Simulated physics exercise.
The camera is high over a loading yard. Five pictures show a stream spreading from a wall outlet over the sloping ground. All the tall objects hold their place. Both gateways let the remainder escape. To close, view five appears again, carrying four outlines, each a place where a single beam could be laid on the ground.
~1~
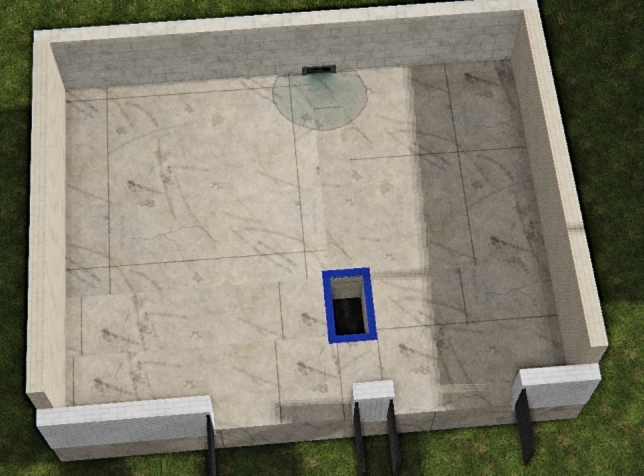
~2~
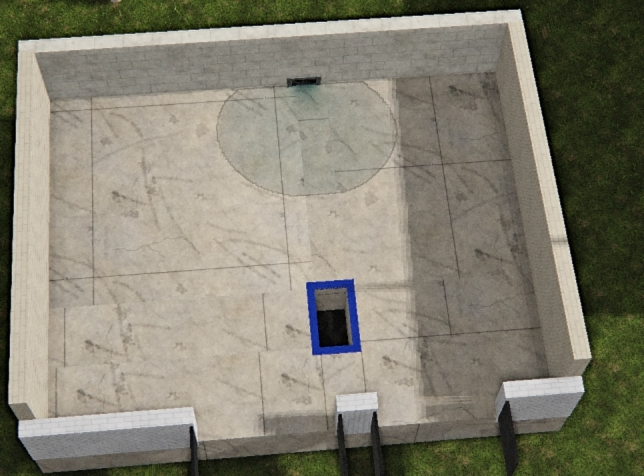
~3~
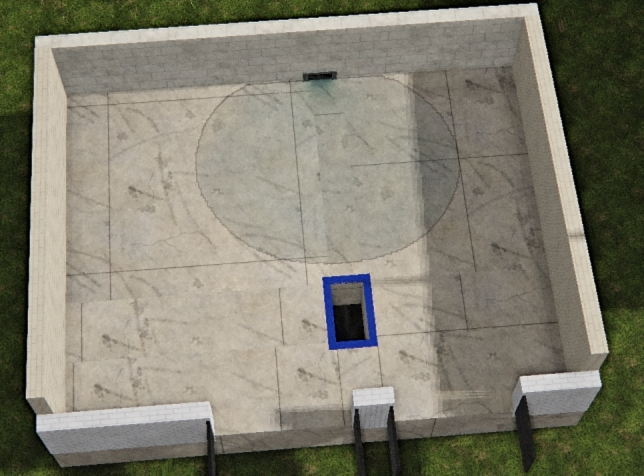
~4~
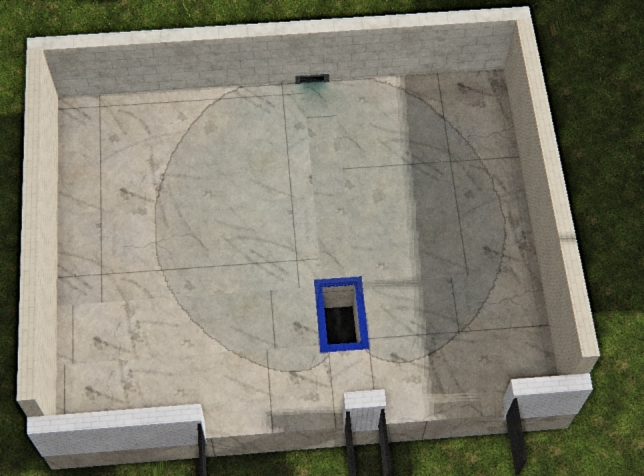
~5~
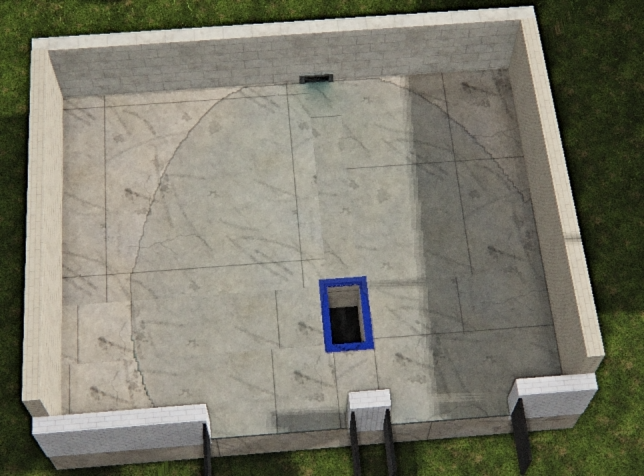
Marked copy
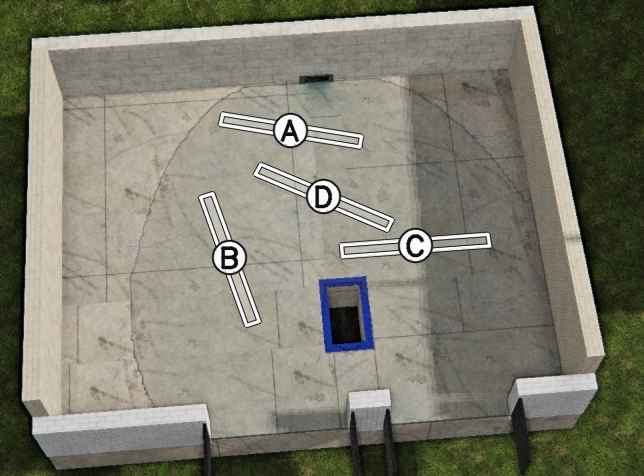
Shallow water spreading in a widening round sheet from a wall outlet across a walled yard, reaching and surrounding a blue-rimmed pit.
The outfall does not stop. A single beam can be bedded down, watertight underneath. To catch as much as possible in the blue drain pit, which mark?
B works best here.
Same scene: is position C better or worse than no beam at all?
It is worse.
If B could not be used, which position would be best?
C it is.
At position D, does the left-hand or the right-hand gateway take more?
The right gate.
On the marked copy, A from (221, 119) to (360, 141); B from (206, 195) to (252, 323); C from (342, 250) to (488, 240); D from (258, 169) to (389, 224).
For position A, about 2 % of the stream goes into the blue drain pit, about 98 % out by the gates.
For position B, about 24 % of the stream goes into the blue drain pit, about 75 % out by the gates.
For position C, about 10 % of the stream goes into the blue drain pit, about 90 % out by the gates.
For position D, about 2 % of the stream goes into the blue drain pit, about 98 % out by the gates.
